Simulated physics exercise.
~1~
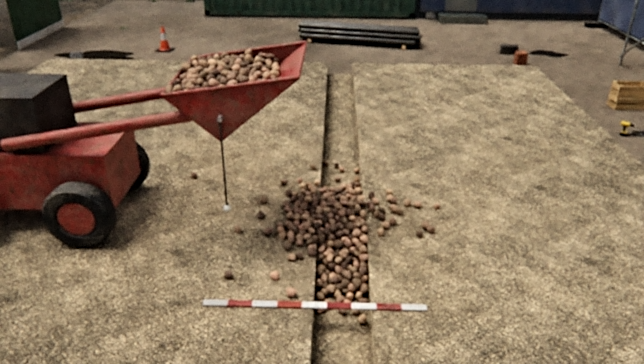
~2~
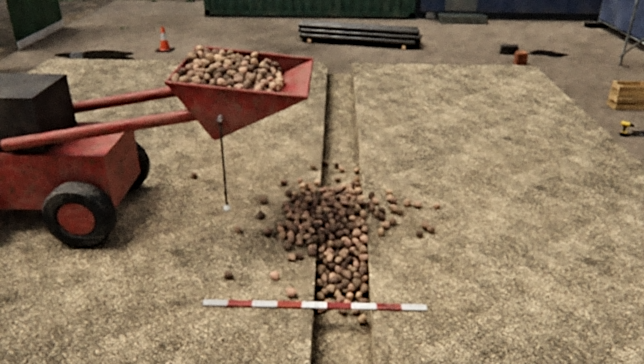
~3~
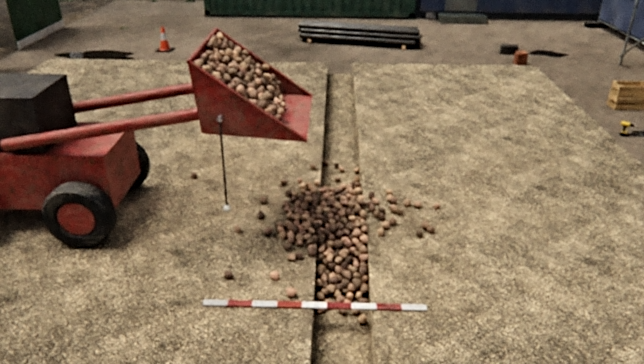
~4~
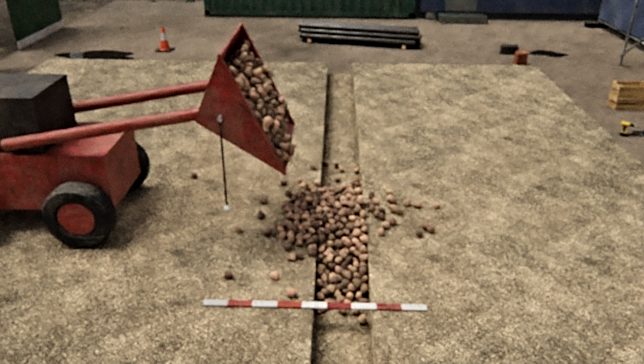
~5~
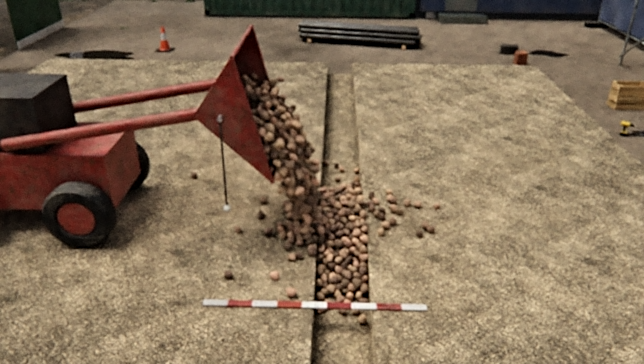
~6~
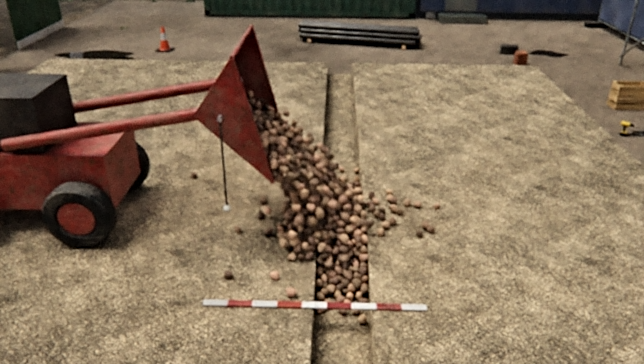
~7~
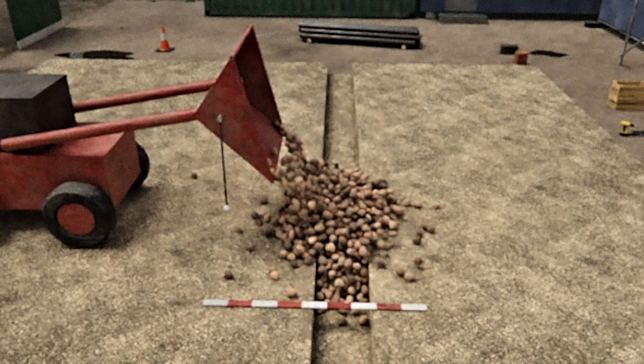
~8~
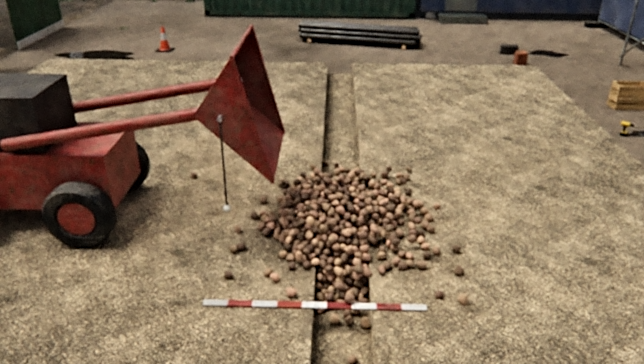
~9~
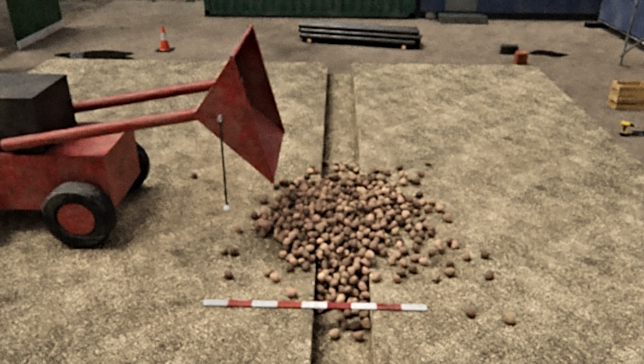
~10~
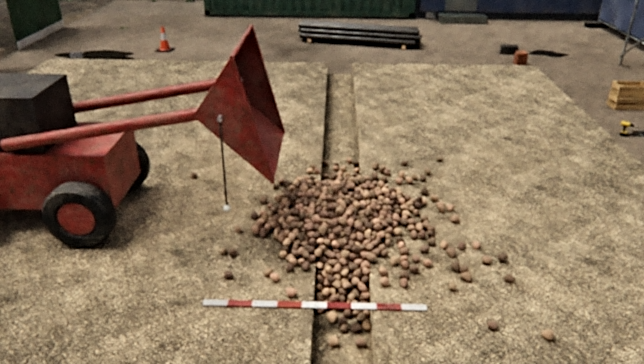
In a yard, a red loader tips brown stones onto a heap that spreads over a trench.
